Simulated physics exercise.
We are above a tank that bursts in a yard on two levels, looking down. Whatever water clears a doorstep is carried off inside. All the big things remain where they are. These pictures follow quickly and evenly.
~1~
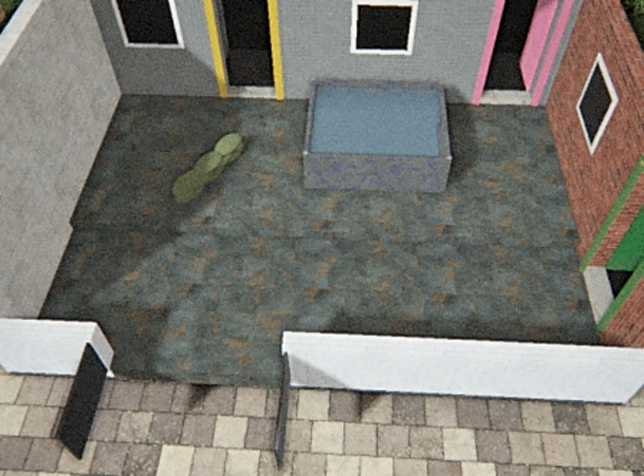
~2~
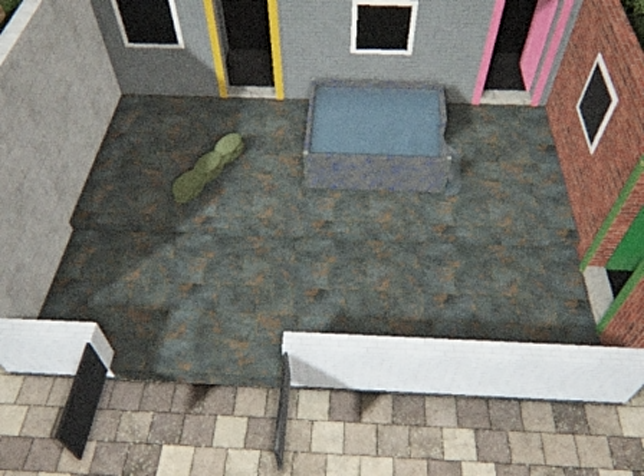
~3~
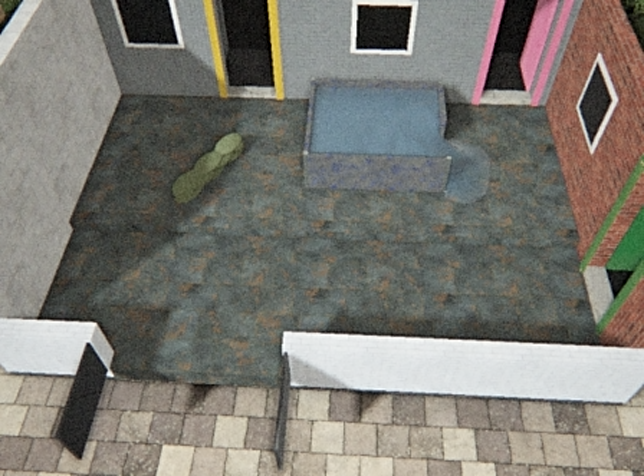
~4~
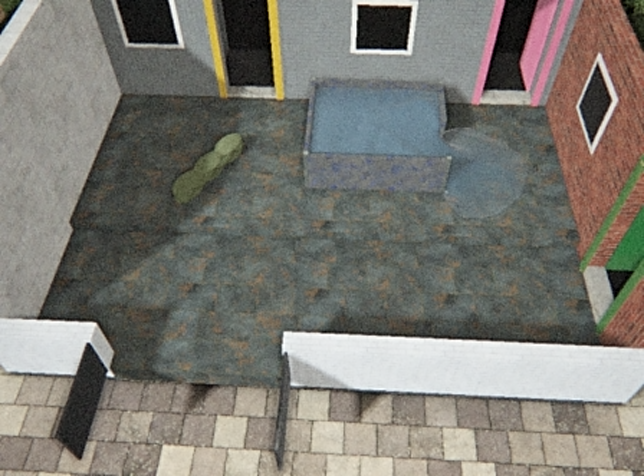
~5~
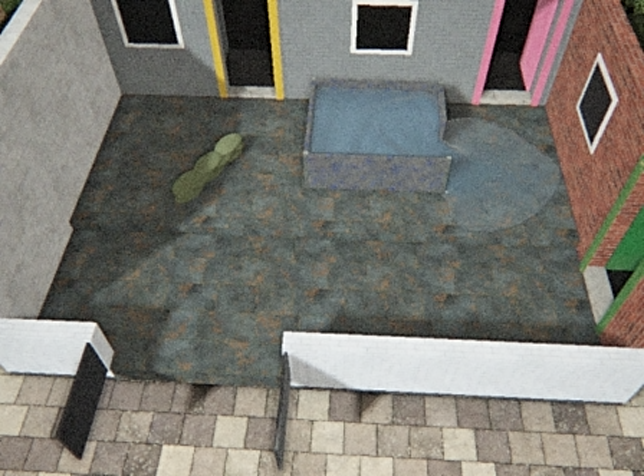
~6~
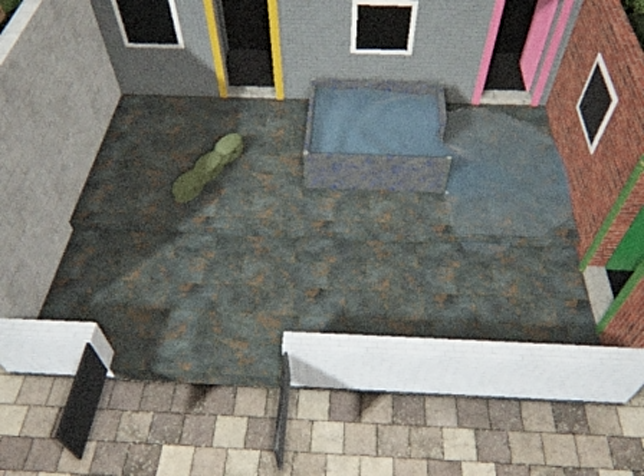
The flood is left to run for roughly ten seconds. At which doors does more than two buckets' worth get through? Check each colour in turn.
One by one: Yellow door: Two pails at most. Pink door: Over two pails. Green door: Two pails at most.
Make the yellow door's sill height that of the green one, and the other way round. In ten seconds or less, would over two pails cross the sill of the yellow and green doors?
Door log - yellow stays inside the limit; green crosses the threshold.
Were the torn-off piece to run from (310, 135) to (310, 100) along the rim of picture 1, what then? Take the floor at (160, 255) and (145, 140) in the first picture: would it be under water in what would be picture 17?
Soaked, then soaked.
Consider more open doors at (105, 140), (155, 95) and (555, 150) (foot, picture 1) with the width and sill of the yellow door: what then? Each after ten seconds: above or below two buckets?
Reading them off: Comes out lower, comes out lower, comes out higher.
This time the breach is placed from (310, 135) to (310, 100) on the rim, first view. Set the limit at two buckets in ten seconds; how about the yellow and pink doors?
Door check - yellow door exceeds it, pink door does not exceed it.
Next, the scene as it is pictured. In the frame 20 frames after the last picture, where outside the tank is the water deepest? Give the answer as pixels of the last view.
That spot is close to (607, 374).
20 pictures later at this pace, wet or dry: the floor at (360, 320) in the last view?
At that place: Flooded.
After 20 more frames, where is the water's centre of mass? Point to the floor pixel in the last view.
Around pixel (448, 188).
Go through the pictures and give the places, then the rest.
In the first frame, the water tank at (377, 121) is whole and still.
In the second frame, the front is at a hidden place, out from the gap at (440, 159).
In the third frame, the front is at (479, 153), out from the gap at (440, 161).
In the fourth frame, the front is at (518, 162), out from the gap at (440, 162).
In the fifth frame, the front is at (555, 179), out from the gap at (440, 162).
In the sixth frame, the front is at (571, 208), out from the gap at (440, 162).
A moment on, water covers 15 % of the floor; the yellow door not reached, the pink door wet at the sill, nothing in, the green door wet at the sill, nothing in.
Next, water covers 20 % of the floor; the yellow door not reached, the pink door under two buckets in, the green door wet at the sill, nothing in.
Then, water covers 35 % of the floor; the yellow door not reached, the pink door over two buckets in, the green door wet at the sill, nothing in.
Later, water covers 70 % of the floor; the yellow door wet at the sill, nothing in, the pink door far over two buckets in, the green door wet at the sill, nothing in.
In the end, water covers 80 % of the floor; the yellow door wet at the sill, nothing in, the pink door far over two buckets in, the green door wet at the sill, nothing in.
